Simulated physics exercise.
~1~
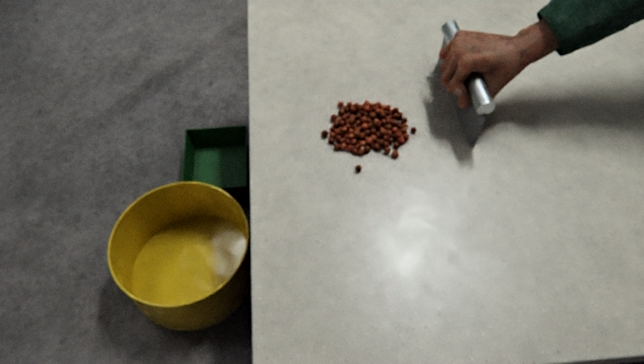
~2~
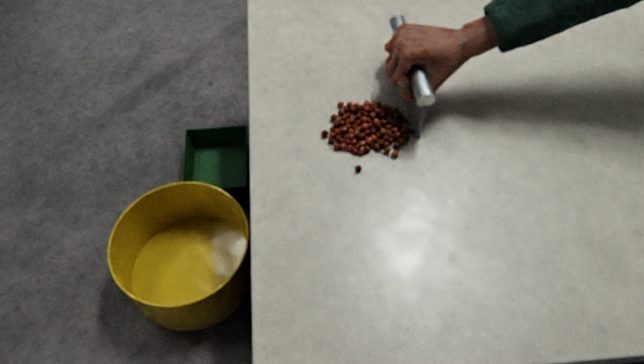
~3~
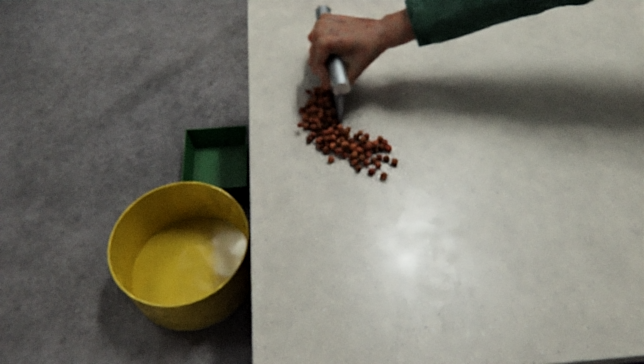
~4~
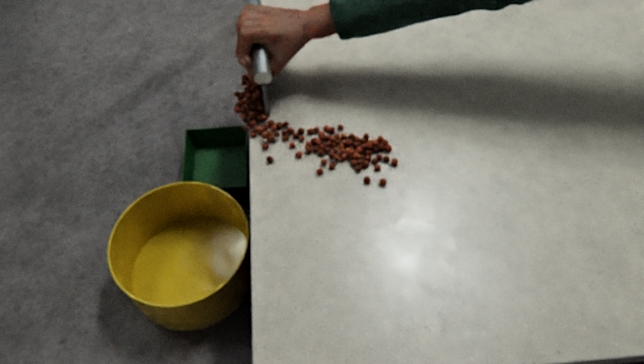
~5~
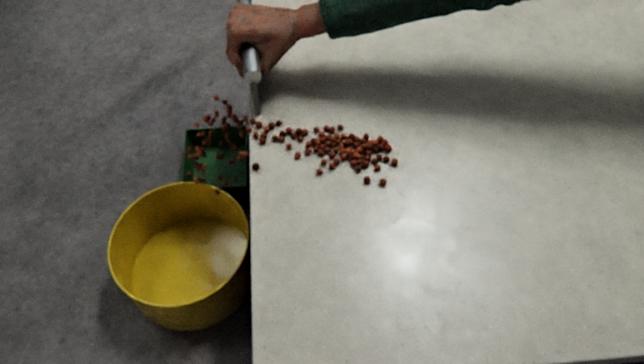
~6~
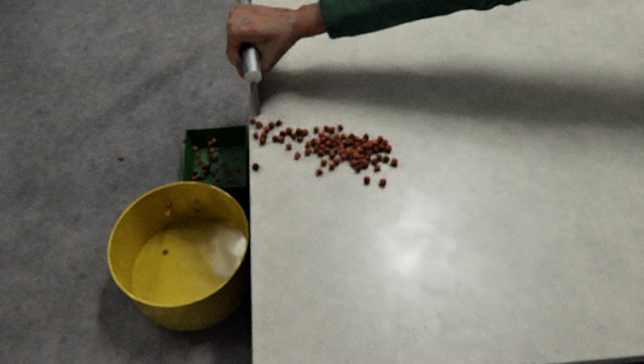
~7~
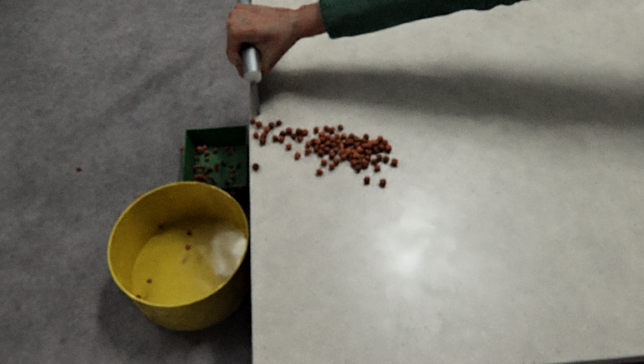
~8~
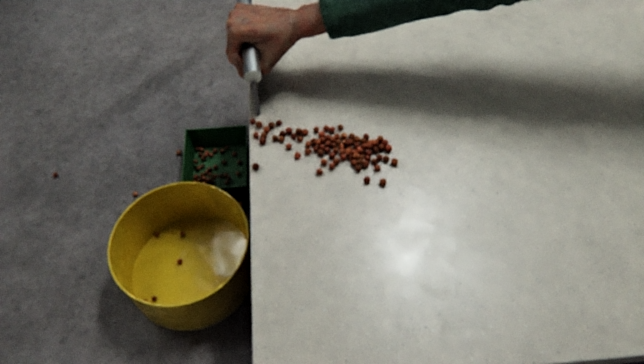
A hand scrapes reddish pellets leftward, dropping some into green and yellow containers; many remain.
